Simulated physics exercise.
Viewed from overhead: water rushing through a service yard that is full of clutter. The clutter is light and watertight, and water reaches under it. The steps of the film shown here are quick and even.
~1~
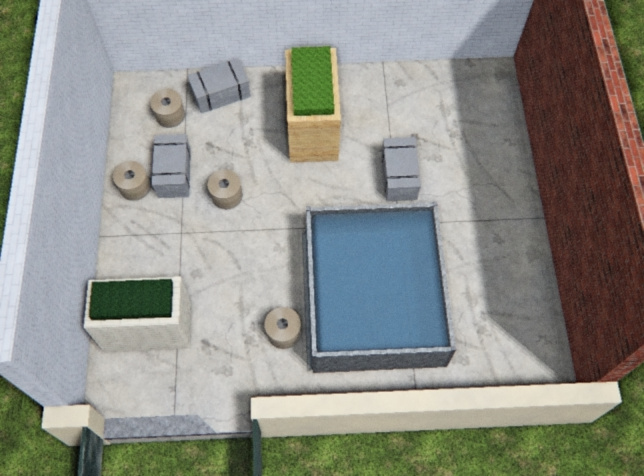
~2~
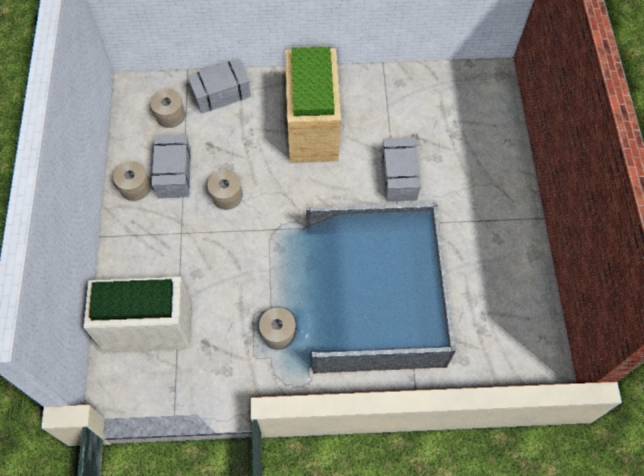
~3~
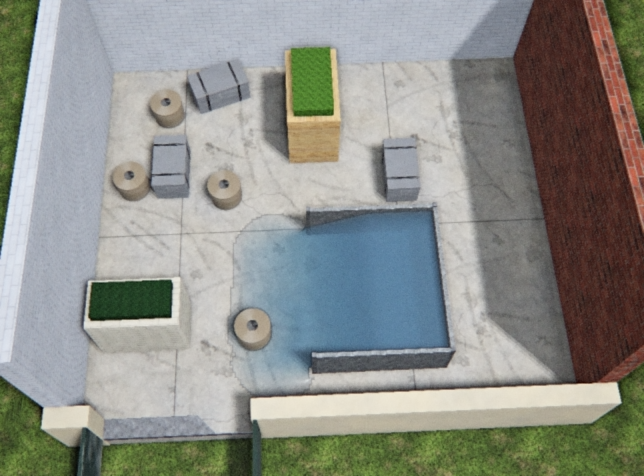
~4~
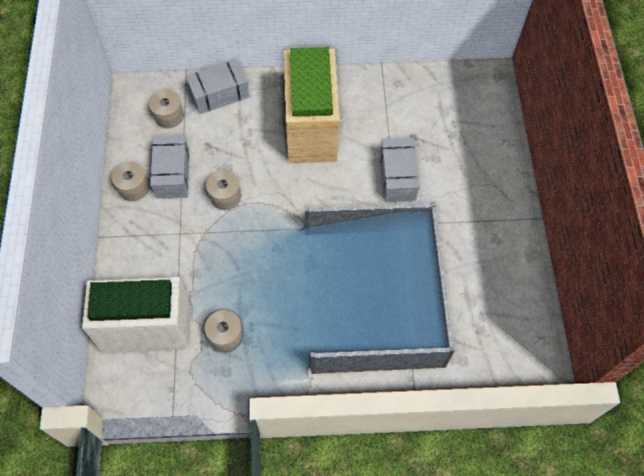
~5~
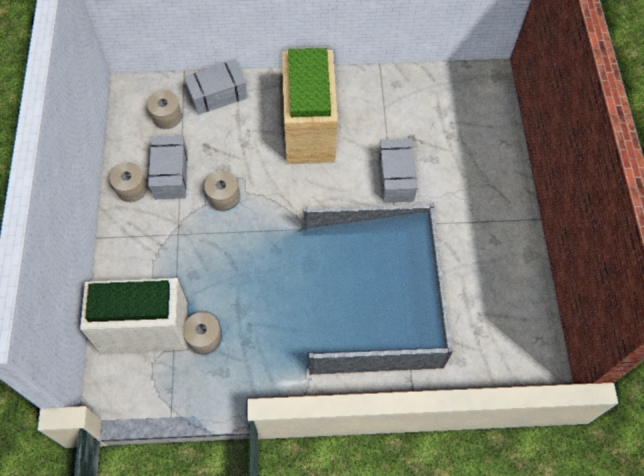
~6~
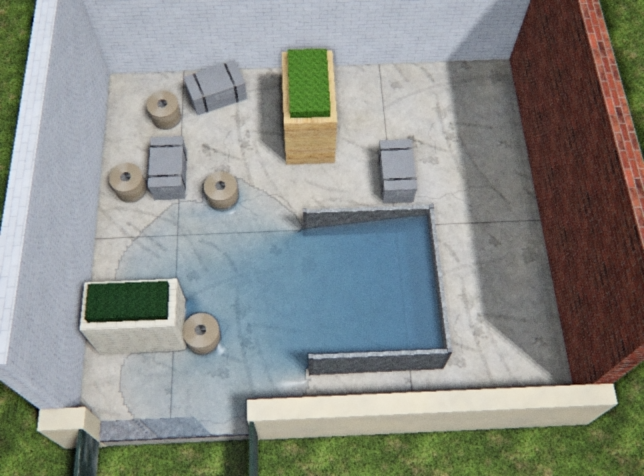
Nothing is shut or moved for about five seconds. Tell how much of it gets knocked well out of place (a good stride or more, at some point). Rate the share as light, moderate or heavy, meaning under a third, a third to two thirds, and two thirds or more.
Heavy.
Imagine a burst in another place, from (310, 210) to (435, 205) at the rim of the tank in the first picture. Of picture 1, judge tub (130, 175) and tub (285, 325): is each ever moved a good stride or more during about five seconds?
Went past that, fell short.
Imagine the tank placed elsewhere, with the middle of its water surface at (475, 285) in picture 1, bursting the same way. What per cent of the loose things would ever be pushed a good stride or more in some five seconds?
My answer would be about 90 in a hundred.
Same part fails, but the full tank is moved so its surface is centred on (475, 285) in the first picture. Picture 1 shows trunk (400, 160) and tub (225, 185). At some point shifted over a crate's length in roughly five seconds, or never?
First: Stayed short. Second: Covered that distance.
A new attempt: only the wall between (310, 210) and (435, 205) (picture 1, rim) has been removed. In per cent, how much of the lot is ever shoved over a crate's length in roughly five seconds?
Near 90 %.
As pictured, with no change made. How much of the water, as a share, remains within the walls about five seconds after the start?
I make it 68 percent.
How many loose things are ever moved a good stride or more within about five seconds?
By my reckoning the answer is 6.
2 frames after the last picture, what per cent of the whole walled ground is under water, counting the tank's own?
Something close to 35 per cent.
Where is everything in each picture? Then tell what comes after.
The first frame shows a tub at (283, 324) rests on the ground; a tub at (166, 101) rests on the ground; 0 of 7 have shifted.
The second frame shows a tub at (277, 324), on the bottom, close to its start; a tub at (166, 102), on the bottom; 1 of 7 have shifted.
The third frame shows a tub at (252, 325), on the bottom, a stride from its start; a tub at (166, 102) rests on the ground; 1 of 7 have shifted.
The fourth frame shows a tub at (223, 327) rests on the ground, a stride from its start; a tub at (165, 102), on the bottom; 1 of 7 have shifted.
The fifth frame shows a tub at (201, 329) rests on the ground, a stride from its start; a tub at (163, 103) rests on the ground; 1 of 7 have shifted.
The sixth frame shows a tub at (201, 330) floats, a stride from its start; a tub at (163, 103), on the bottom; 1 of 7 have shifted.
A moment on, 1 of 7 are well off their spots; 1 afloat.
Next, 3 of 7 are well off their spots; 0 afloat.
Later, 5 of 7 are well off their spots; 3 afloat.
In the end, 6 of 7 are well off their spots, and 6 have been at some point; 3 afloat.
